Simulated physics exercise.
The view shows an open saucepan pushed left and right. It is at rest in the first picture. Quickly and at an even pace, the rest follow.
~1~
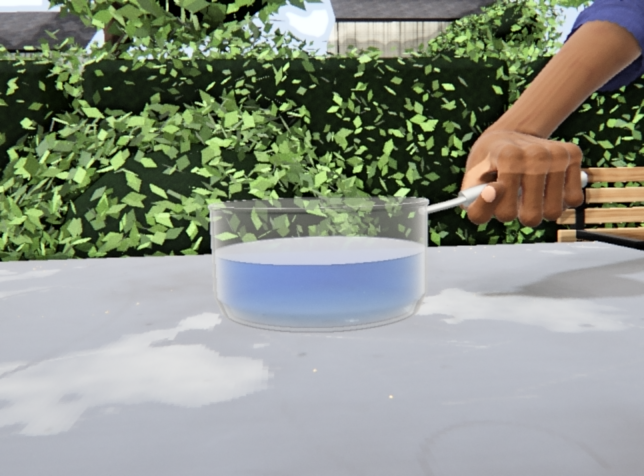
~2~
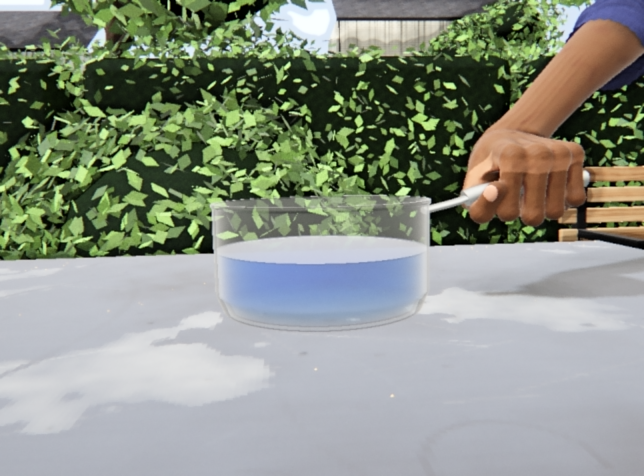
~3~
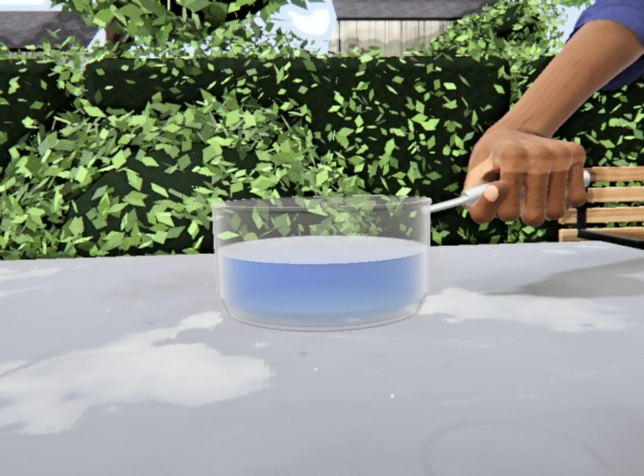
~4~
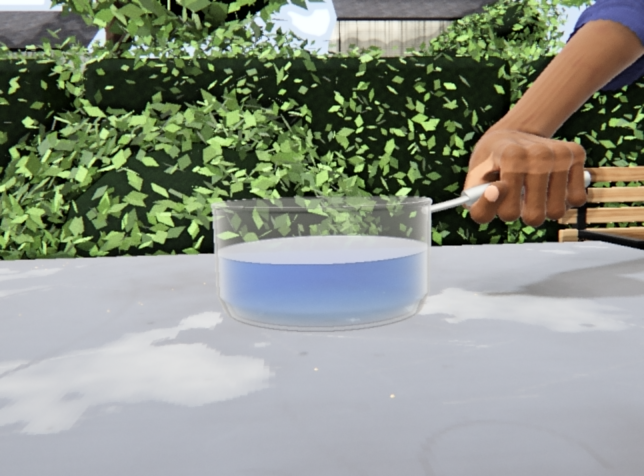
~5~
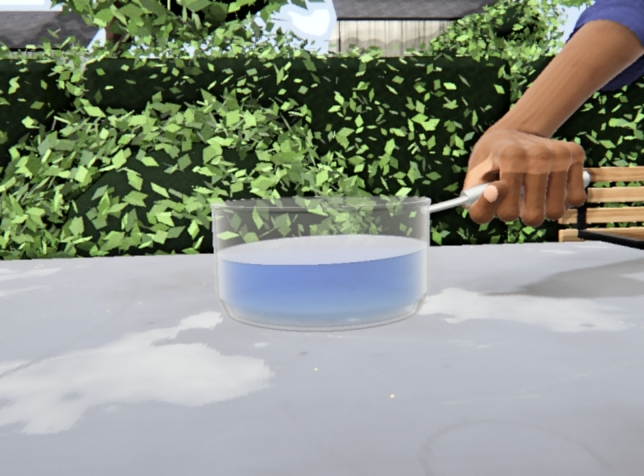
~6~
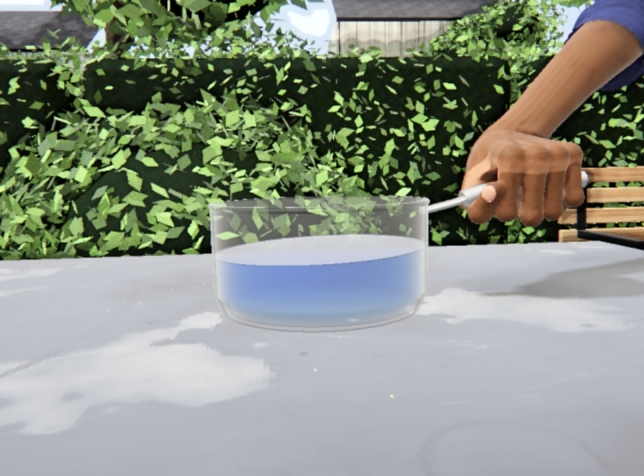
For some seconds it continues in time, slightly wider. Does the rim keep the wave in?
Yes, it stays in.
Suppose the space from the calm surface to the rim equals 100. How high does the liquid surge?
About 30 percent.
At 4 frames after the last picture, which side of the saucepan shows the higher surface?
It's on the left end.
Shortly, the highest wave so far stays far below the rim.
Then, the highest wave so far climbs under half way to the rim.
At the finish, the highest wave so far climbs under half way to the rim; nothing has left it.
